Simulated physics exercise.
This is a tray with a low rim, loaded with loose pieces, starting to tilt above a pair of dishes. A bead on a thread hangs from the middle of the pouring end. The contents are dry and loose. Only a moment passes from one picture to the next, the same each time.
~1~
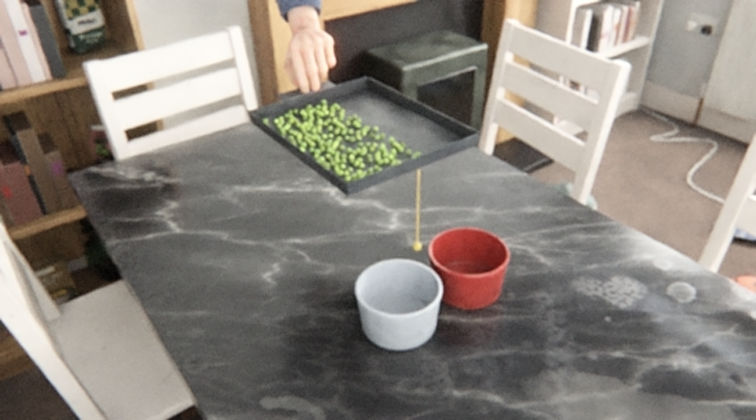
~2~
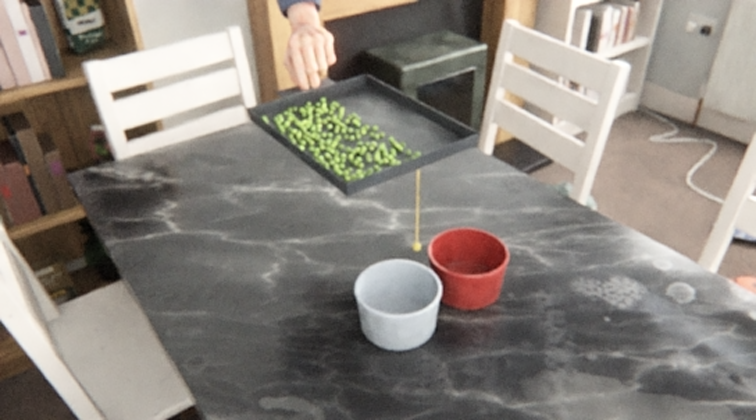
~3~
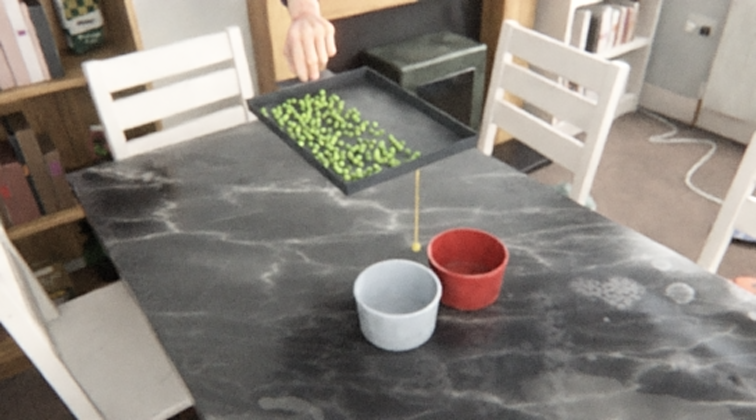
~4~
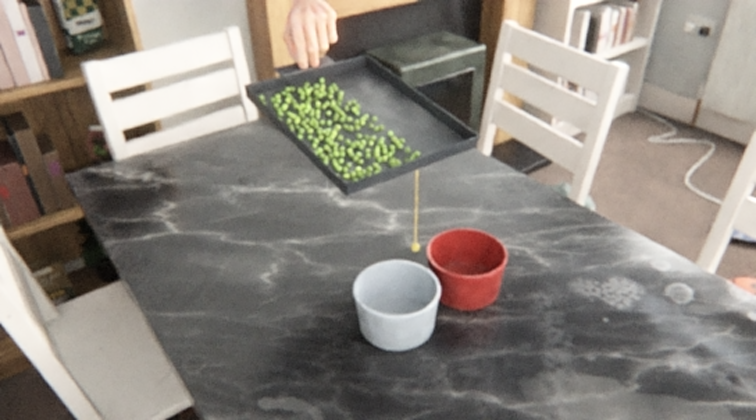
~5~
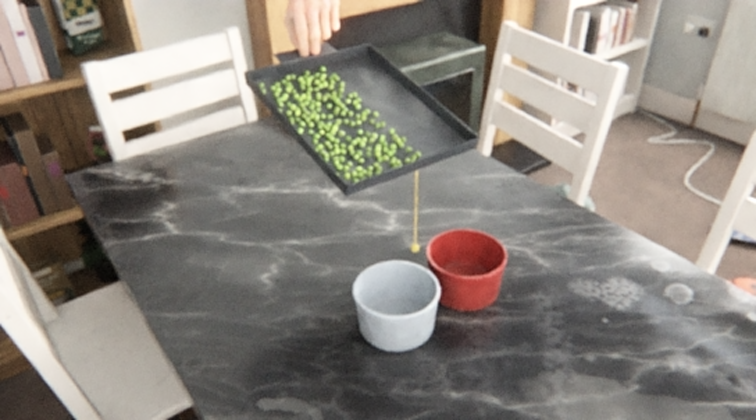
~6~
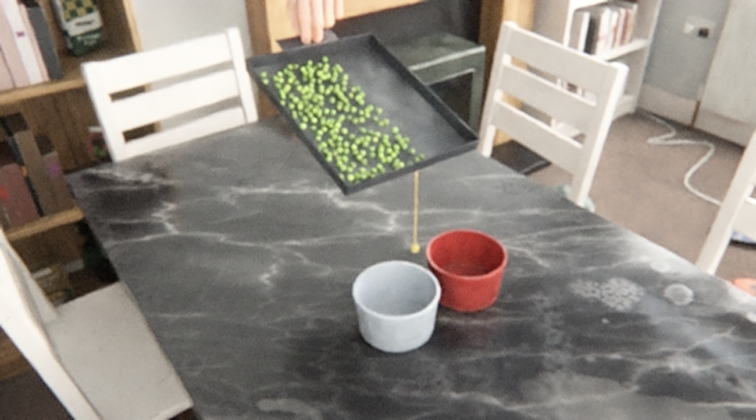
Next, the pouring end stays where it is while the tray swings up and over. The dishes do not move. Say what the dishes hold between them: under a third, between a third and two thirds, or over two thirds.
In the dishes lies over two thirds of it.
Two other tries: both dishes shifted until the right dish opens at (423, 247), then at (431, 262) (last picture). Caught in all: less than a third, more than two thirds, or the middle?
First under a third, then in the middle band.
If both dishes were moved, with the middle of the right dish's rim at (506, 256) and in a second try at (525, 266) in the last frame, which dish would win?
At the first place left, at the second the dish on the left.
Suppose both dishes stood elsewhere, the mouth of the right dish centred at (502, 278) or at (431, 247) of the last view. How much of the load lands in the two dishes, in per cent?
About 30 and 20 per cent.
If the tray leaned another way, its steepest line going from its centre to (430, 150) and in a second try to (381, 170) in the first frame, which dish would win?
First right, then left.
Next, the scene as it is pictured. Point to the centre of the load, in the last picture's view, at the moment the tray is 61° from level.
Close to (399, 167).
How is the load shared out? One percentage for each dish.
Left dish near 50 in a hundred; right dish near 40.
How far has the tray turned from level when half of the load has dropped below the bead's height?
Around 115° of tilt.
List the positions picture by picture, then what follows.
The first picture shows corners of the pouring end (347, 183) and (478, 133), level; middle of the load (339, 139), dried peas; left dish (425, 325); right dish (495, 285); bead on its thread (417, 247).
The second picture shows corners of the pouring end (347, 183) and (478, 133), level; middle of the load (339, 138).
The third picture shows corners of the pouring end (347, 183) and (478, 134), tipped barely, level across its low end; middle of the load (338, 134).
The fourth picture shows corners of the pouring end (347, 183) and (478, 136), tipped a little, level across its low end; middle of the load (338, 127).
The fifth picture shows corners of the pouring end (348, 184) and (478, 137), tipped a little, level across its low end; middle of the load (339, 122).
The sixth picture shows corners of the pouring end (348, 185) and (479, 139), tipped clearly, level across its low end; middle of the load (342, 118), roughly half on the move; left dish (422, 327); right dish (492, 287).
Just after the last frame, tray tipped steeply; the larger part on the tray; about a tenth in the air.
A moment on, tray tipped right over; the larger part on the tray; about a tenth in the left dish; about a tenth in the right dish; about a tenth outside both; just a few in the air.
Further on, tray tipped past a quarter turn; roughly half in the left dish; roughly a third in the right dish; roughly a quarter outside both.
When it is over, tray tipped past a quarter turn; roughly half in the left dish; roughly a third in the right dish; roughly a quarter outside both.
